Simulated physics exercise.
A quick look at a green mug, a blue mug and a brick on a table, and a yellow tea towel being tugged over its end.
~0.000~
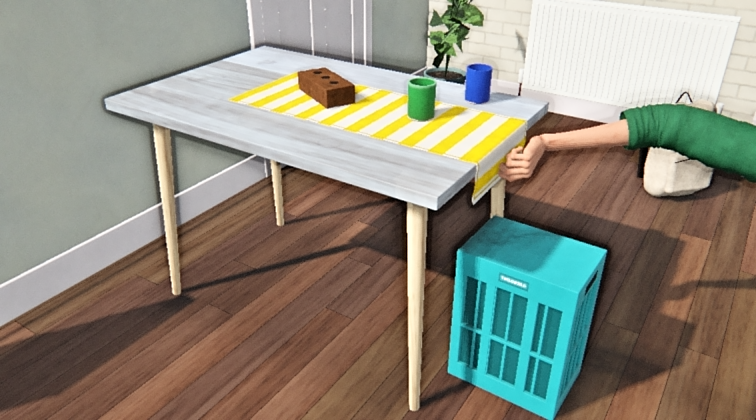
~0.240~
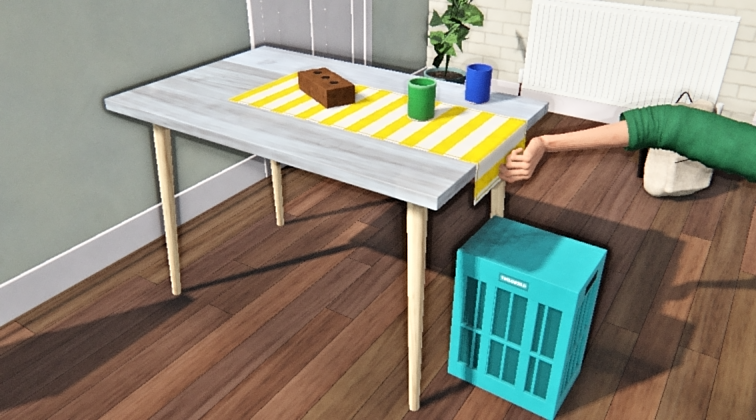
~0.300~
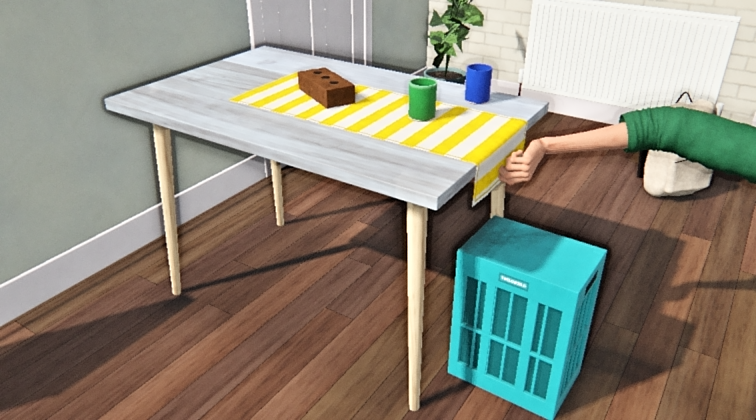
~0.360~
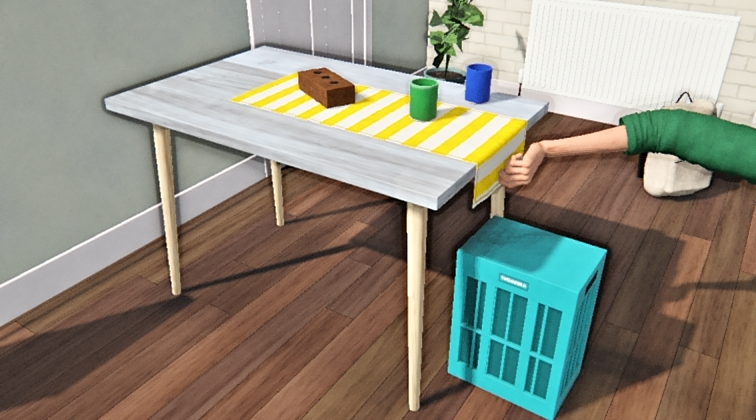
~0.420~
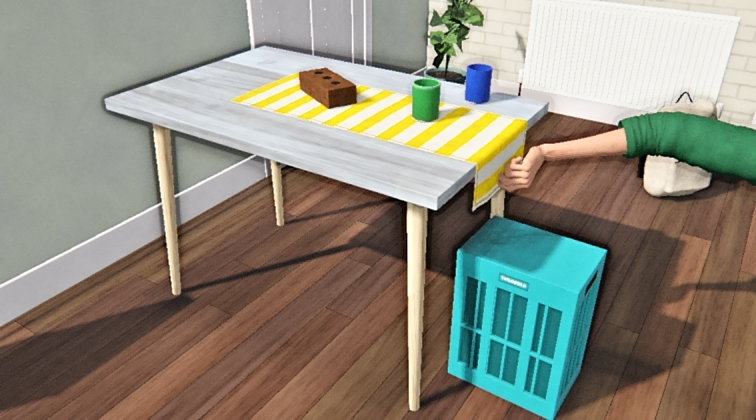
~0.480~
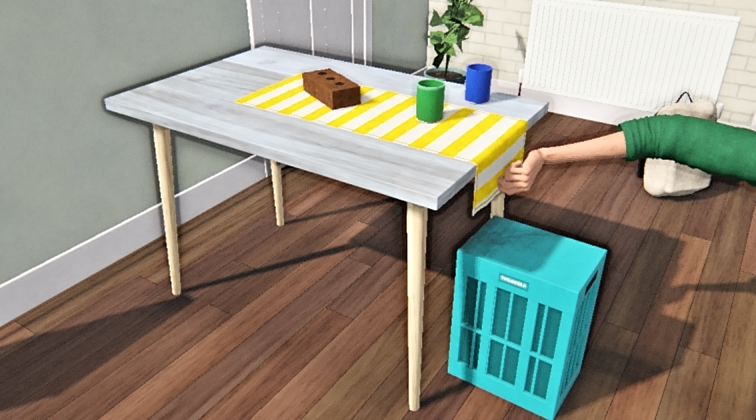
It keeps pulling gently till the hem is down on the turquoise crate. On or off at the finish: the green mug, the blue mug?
Outcome: The green mug stays on the table; the blue mug remains up there.
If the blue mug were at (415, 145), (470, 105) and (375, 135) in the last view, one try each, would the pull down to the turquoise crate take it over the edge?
In the first case it remains up there; in the second case it falls off; in the third case it keeps clear of the edge.
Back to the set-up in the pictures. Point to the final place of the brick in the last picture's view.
Around (375, 99).
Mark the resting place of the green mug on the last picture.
Close to (485, 114).
After 0.78 s, hem going down; green mug carried along near (447, 105); blue mug in place.
After 1.16 s, hem on the crate; green mug carried along near (470, 110); blue mug in place.
In the end, hem on the crate; green mug carried along near (484, 114); blue mug in place. The green mug remains up there and the blue mug keeps clear of the edge.
